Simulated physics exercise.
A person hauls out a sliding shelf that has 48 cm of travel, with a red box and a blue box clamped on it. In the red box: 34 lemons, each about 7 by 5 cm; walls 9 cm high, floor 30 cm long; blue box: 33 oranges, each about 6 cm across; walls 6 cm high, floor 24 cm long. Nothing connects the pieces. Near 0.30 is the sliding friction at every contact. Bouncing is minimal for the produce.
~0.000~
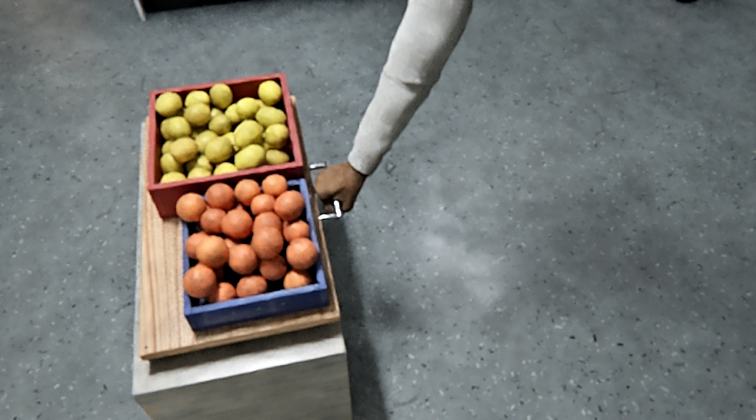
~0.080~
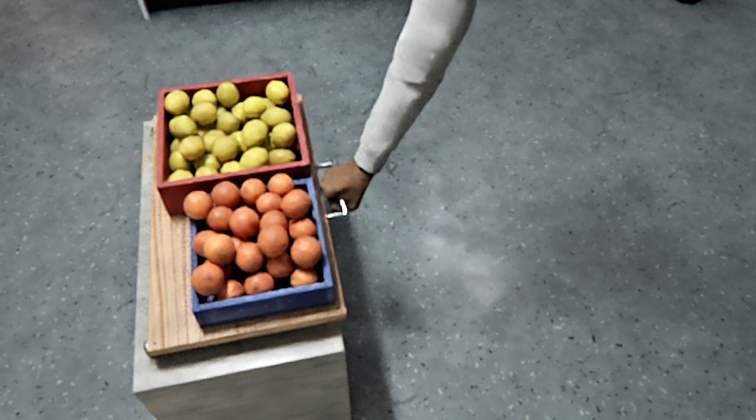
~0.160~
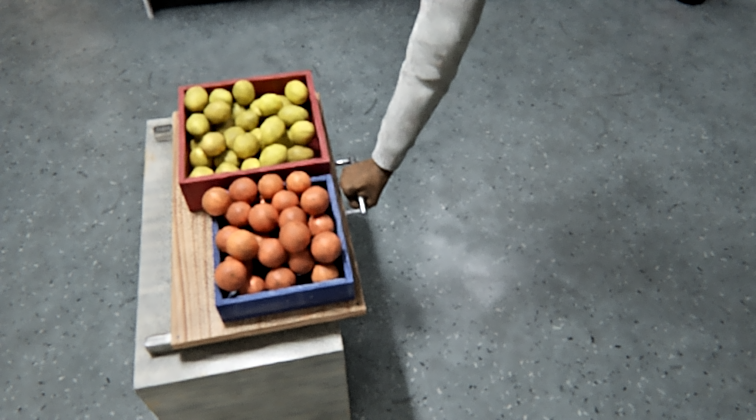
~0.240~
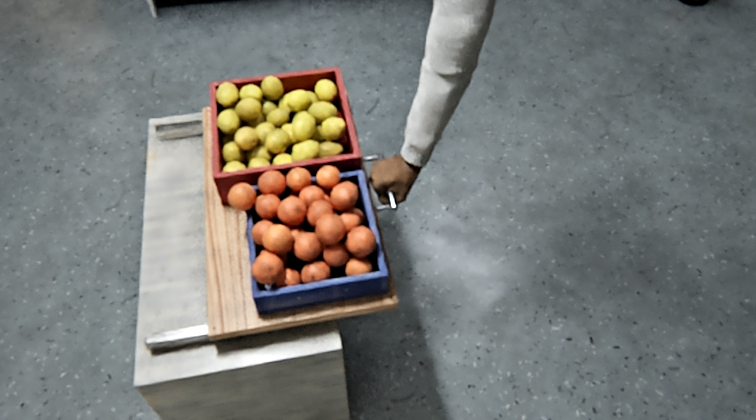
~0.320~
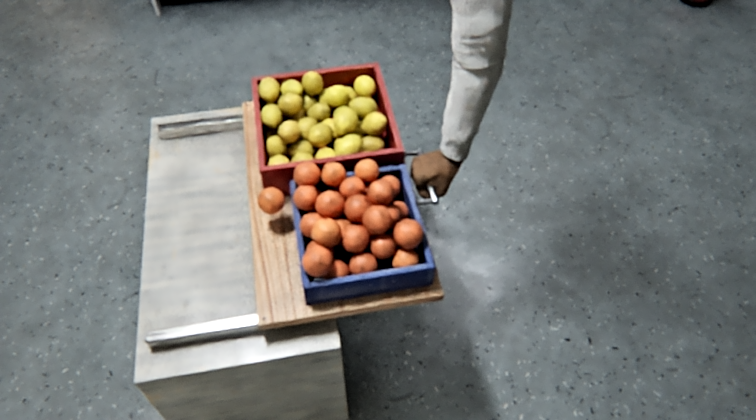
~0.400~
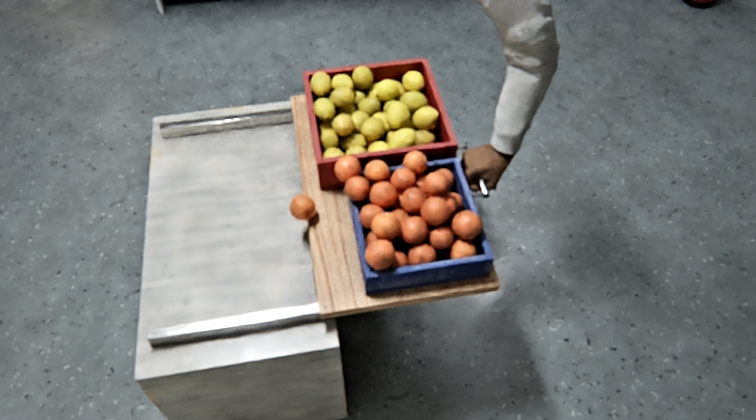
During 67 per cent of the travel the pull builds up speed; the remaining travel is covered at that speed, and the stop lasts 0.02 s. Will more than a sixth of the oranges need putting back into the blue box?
Yes.
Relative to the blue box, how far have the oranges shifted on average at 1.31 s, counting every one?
About 24 cm to the right.
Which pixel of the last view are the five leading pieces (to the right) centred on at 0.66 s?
They are centred near (594, 185).
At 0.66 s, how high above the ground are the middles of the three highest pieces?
64 cm.
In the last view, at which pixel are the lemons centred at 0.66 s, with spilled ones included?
Middle approx. (435, 113).
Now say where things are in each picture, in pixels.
In the first picture (places track the rim corner closest to us here), blue box (191, 311); red box (154, 187); 0 cm pulled; all still inside.
Blue box (199, 308); red box (163, 184); 1 cm pulled, in the second picture.
Blue box (222, 302); red box (185, 180); 6 cm pulled, in the third picture.
Blue box (259, 294); red box (219, 175); 13 cm pulled; 1 out, the lowest orange at (242, 197), in the fourth picture.
Blue box (310, 285); red box (265, 168); 23 cm pulled; 1 out, the lowest orange at (271, 201), in the fifth picture.
Blue box (372, 274); red box (322, 160); 36 cm pulled; 1 out, the lowest orange at (303, 207), in the sixth picture.
After 0.46 s, the runners reach their end.
After 0.54 s, the red box has all 34 and the blue box is down by 4 of 33.
After 0.66 s, the red box has all 34 and the blue box is down by 12 of 33.
After 0.88 s, the red box is down by 1 of 34 and the blue box is down by 15 of 33.
Final count (at 1.31 s), the red box is down by 1 of 34 and the blue box is down by 15 of 33. Asked share, 15 of 33, 45 per cent.
